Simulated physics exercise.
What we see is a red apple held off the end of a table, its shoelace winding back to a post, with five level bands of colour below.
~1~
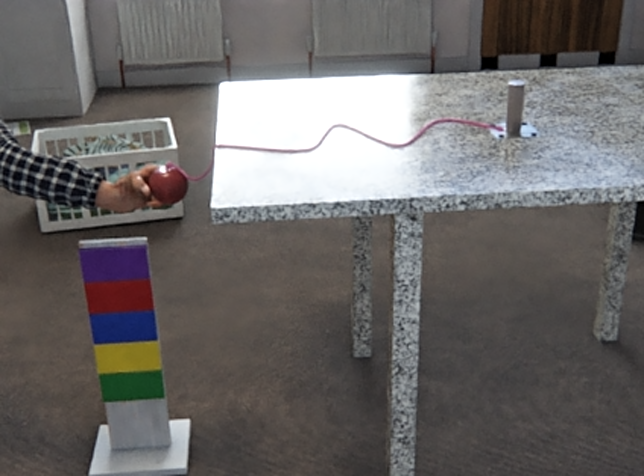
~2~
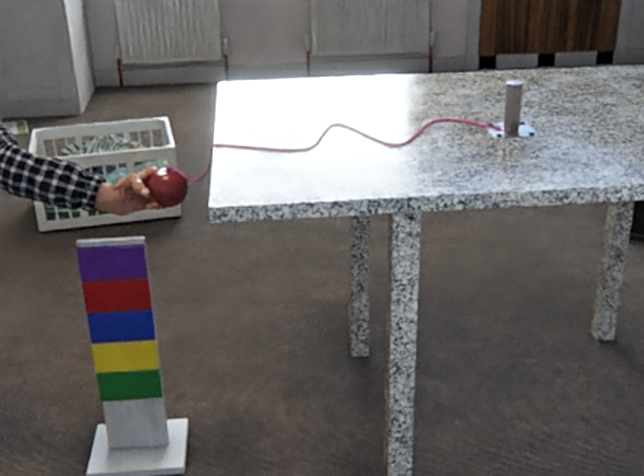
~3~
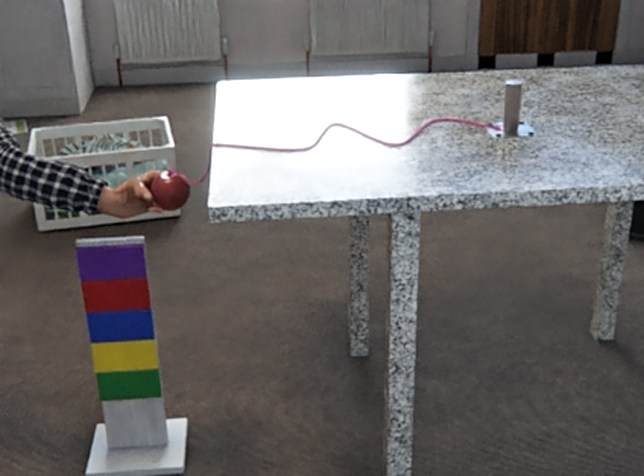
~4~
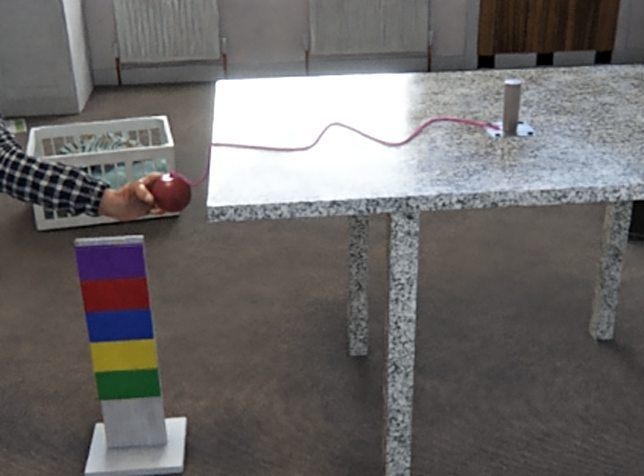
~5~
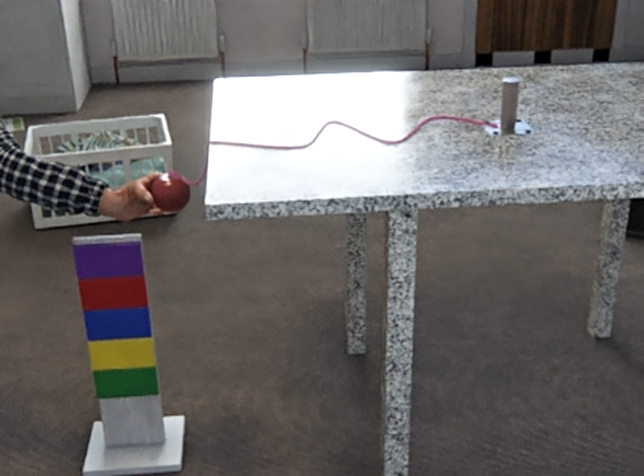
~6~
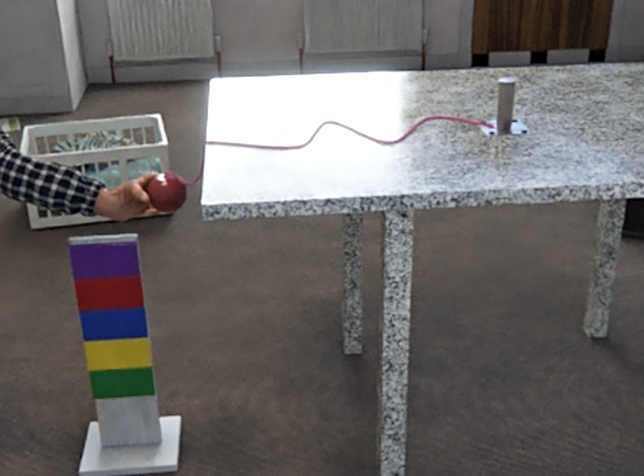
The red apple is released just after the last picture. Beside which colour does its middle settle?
Its centre hangs level with the yellow band.
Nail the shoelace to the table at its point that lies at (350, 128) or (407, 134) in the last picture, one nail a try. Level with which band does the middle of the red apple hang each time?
One after the other, red; blue.
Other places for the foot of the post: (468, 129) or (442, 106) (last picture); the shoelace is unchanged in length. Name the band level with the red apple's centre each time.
In that order: Green; green.
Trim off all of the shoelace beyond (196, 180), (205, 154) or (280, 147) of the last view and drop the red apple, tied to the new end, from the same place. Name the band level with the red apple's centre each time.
Taking them in turn: Blue; red; no band.
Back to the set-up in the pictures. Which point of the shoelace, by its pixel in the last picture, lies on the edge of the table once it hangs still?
It lies at about (315, 133).
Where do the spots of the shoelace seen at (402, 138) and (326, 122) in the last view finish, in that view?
The first at (352, 133), the second at (240, 137).
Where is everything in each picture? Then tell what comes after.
The first frame shows red apple (169, 185); purple (115, 265); red (119, 297); blue (124, 328); yellow (128, 358); green (132, 387).
The second frame shows red apple (168, 188); shoelace through (458, 121) (411, 139) (355, 130) (316, 144) (236, 146).
The third frame shows red apple (170, 191).
The fourth frame shows red apple (172, 193); shoelace through (457, 120) (410, 138) (354, 129) (314, 143) (235, 145).
The fifth frame shows red apple (171, 193).
The sixth frame shows red apple (167, 193); shoelace through (451, 118) (404, 136) (348, 127) (309, 142) (229, 143).
Soon after, apple near (254, 340); level with yellow.
After that, apple near (202, 342); level with yellow.
In the end, apple near (224, 344); level with yellow. Its middle rests at the yellow band.
